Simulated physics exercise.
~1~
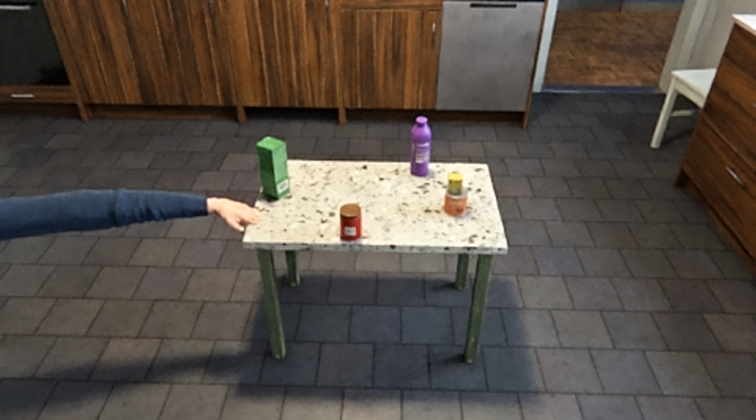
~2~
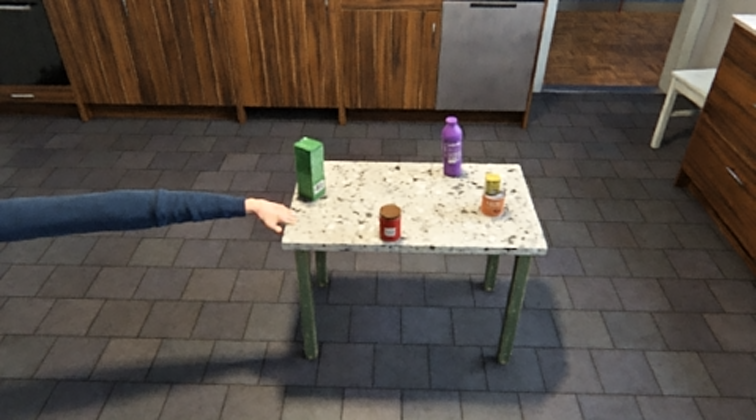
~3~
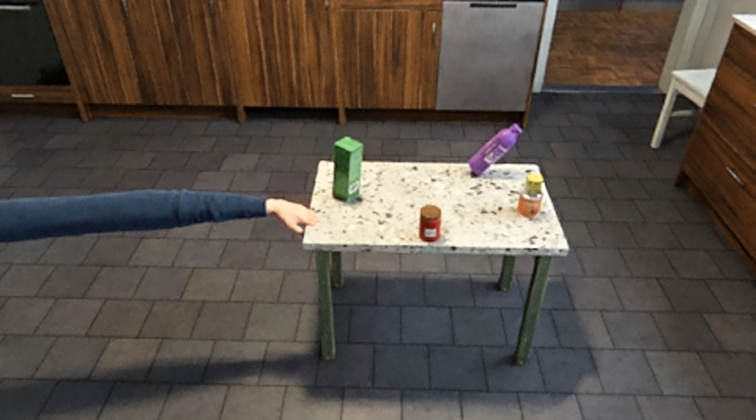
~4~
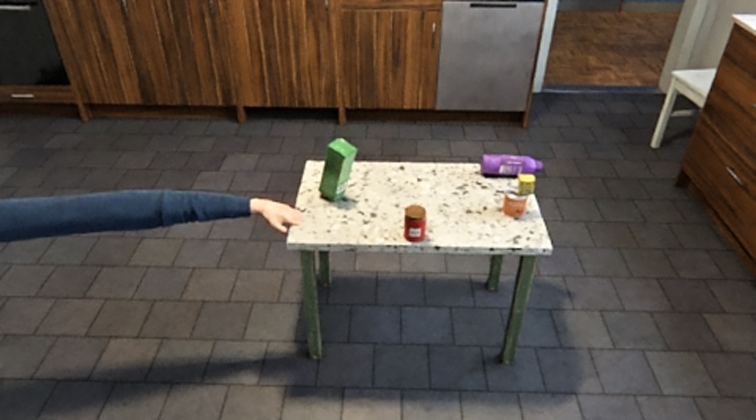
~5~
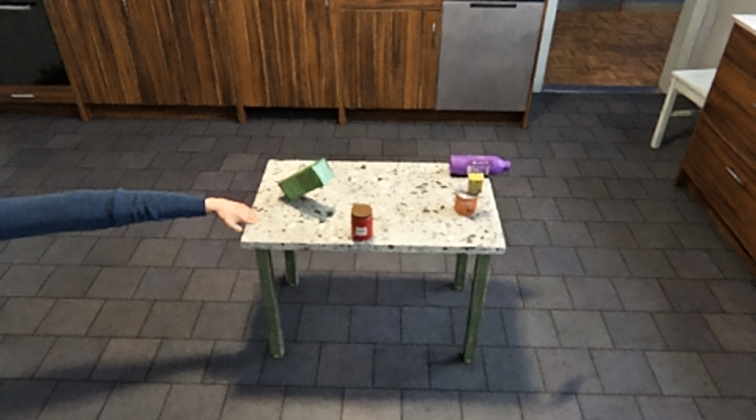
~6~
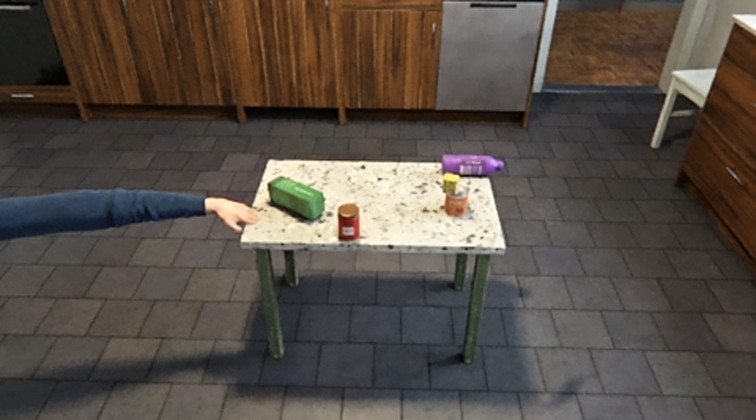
To begin with, a green carton, a purple bottle, a red jar and a small yellow carton on an orange tin stand on a speckled table in a kitchen, with a hand at its left edge. The table slides to the right with the hand, carrying everything along. As it moves further right, the purple bottle tips over to the right and lands on its side. The table then moves back left, and the green carton leans and topples. Finally, the bottle and green carton lie on the tabletop, while the jar, tin and yellow carton remain upright, near their original spots.
